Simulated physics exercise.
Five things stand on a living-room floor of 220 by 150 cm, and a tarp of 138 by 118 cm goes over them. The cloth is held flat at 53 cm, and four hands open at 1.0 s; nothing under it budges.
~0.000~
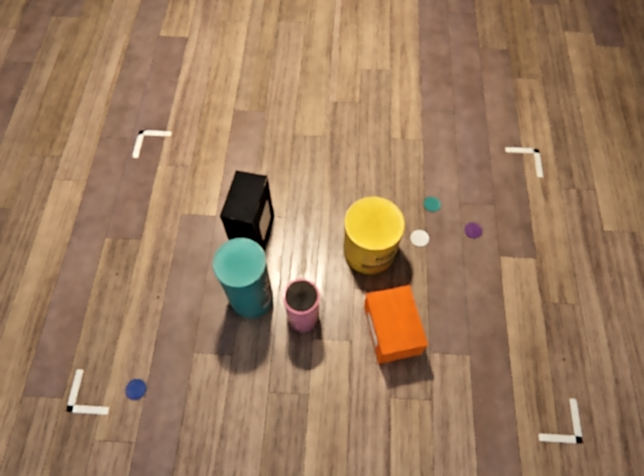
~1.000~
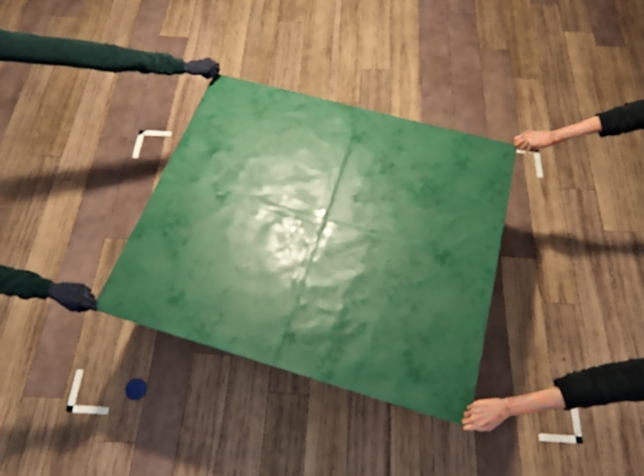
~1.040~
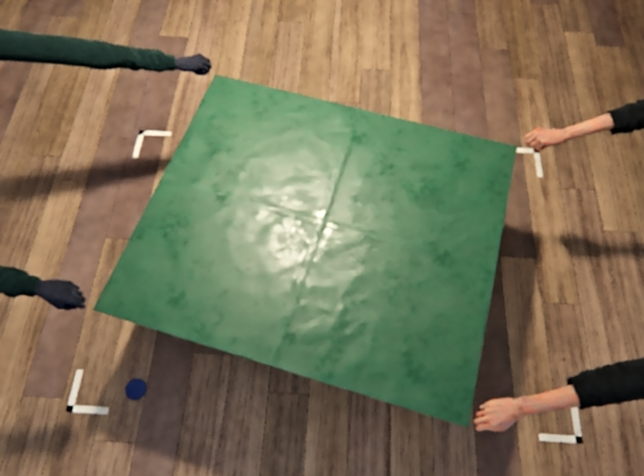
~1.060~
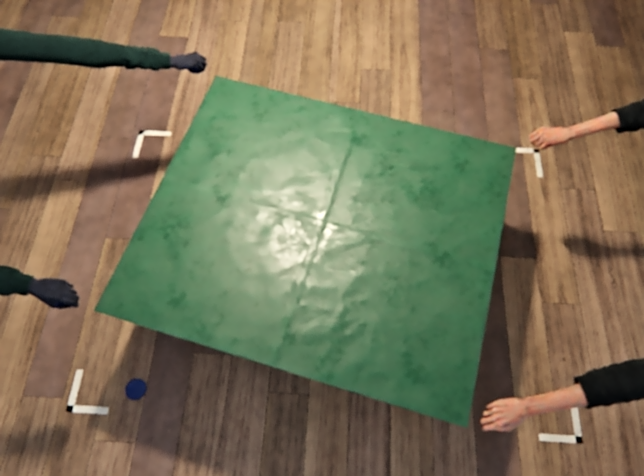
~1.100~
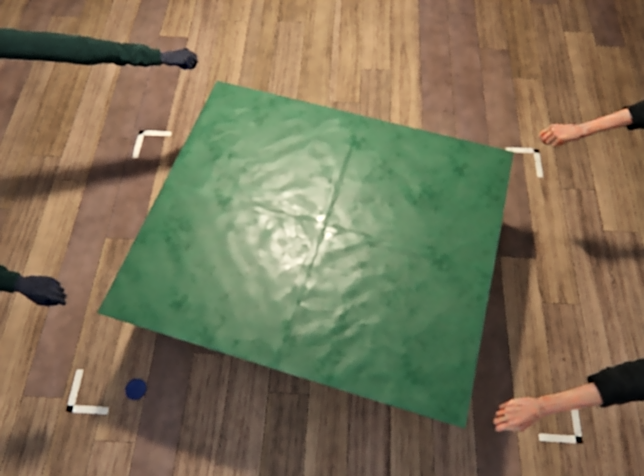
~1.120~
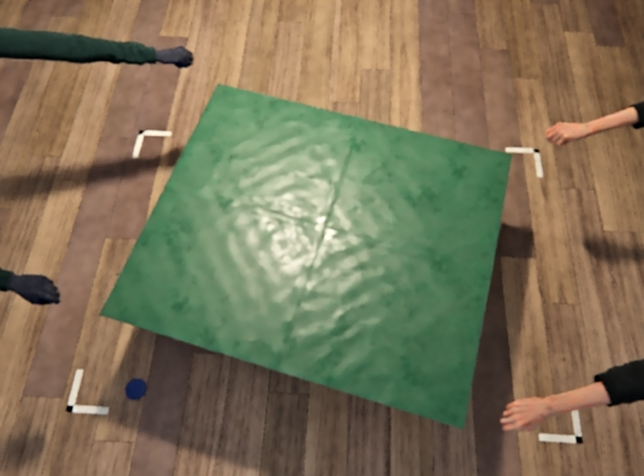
Four hands, two gloved in dark at the left and two bare at the right, appear over a wooden floor seen from high above. A black box, teal bin, pink pot, yellow bucket and orange box stand in the middle, with small coloured discs and white corner marks around them. A green tarp then covers the group, the hands let go and draw outward, and the flat sheet sinks slightly, its surface rippling, while the camera stays still.
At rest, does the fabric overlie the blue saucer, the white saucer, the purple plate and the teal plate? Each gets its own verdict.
Result: Blue saucer stays uncovered, white saucer ends under the cloth, purple plate stays uncovered, teal plate still shows.
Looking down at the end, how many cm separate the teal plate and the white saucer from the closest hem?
The first sits about 4 cm from the nearest hem, the second about 16 cm.
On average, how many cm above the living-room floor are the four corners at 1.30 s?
I'd put their mean height at around 18 cm.
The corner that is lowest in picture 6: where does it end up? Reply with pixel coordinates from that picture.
Near pixel (409, 418).
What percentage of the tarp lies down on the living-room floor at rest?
5 per cent.
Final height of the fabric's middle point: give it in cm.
Height: Approx. 32 cm.
At 1.3 s, 0 % of it is down, spanning 150 by 140 cm, above teal plate, white saucer.
At 1.5 s, 5 % of it is down, spanning 127 by 115 cm, above white saucer.
At 1.6 s, 5 % of it is down, spanning 130 by 109 cm, above white saucer.
At 1.8 s, 5 % of it is down, spanning 127 by 109 cm, above white saucer.
At 3.3 s, 5 % of it is down, spanning 129 by 109 cm, above white saucer.
